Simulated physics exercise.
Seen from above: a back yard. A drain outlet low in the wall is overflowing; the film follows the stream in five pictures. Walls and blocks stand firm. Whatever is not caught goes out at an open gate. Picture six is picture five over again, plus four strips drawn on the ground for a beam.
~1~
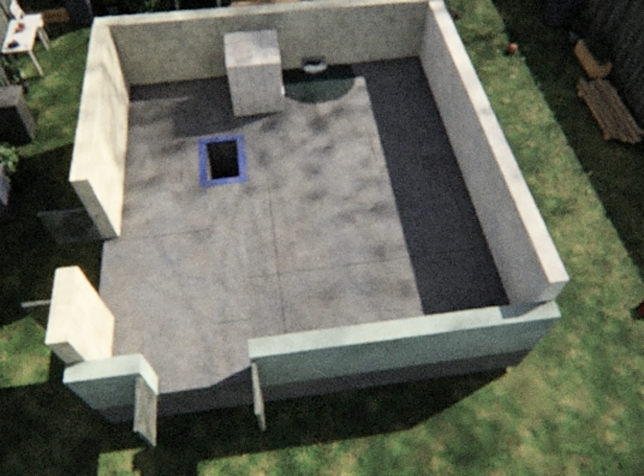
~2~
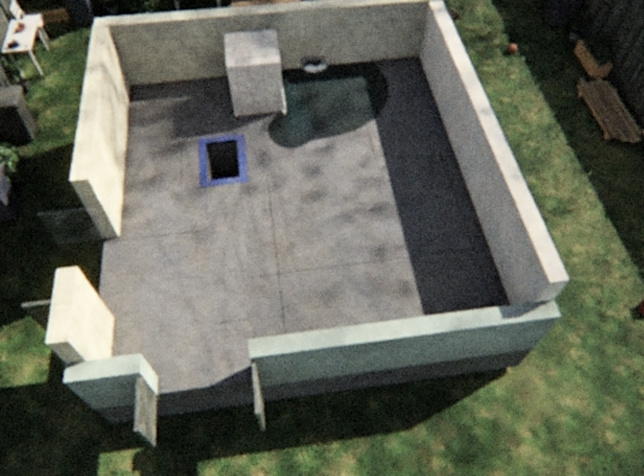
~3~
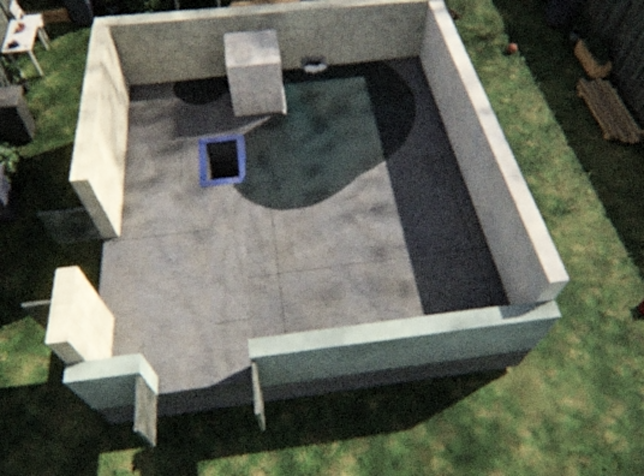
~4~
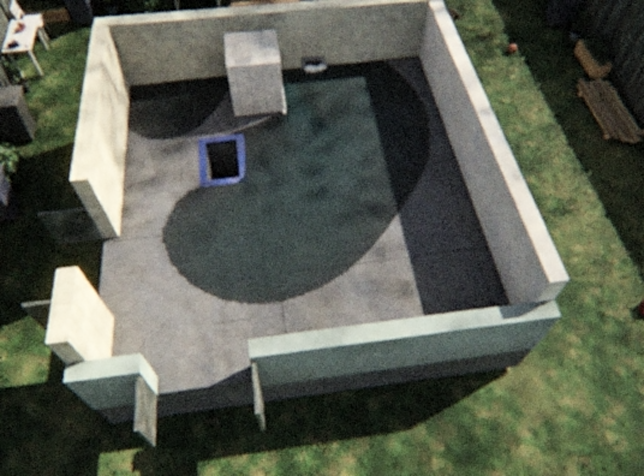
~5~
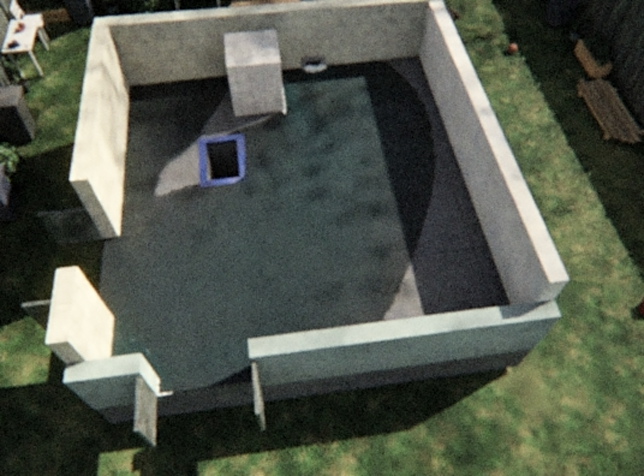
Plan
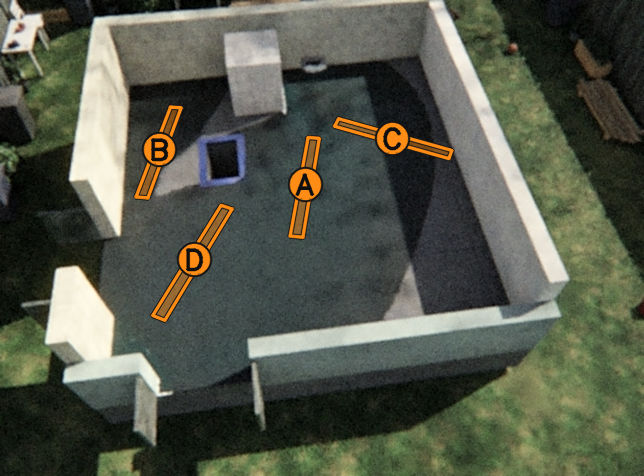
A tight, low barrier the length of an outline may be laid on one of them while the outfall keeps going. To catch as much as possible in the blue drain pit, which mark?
C.
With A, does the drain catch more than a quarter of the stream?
No.
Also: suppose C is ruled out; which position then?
That would be A.
On the marked copy, A from (296, 236) to (313, 137); B from (141, 197) to (175, 107); C from (336, 122) to (450, 154); D from (158, 317) to (226, 207).
If A is chosen, about 14 % of the stream goes into the blue drain pit, about 86 % out by the gates.
If B is chosen, about 9 % of the stream goes into the blue drain pit, about 91 % out by the gates.
If C is chosen, about 25 % of the stream goes into the blue drain pit, about 75 % out by the gates.
If D is chosen, about 9 % of the stream goes into the blue drain pit, about 91 % out by the gates.
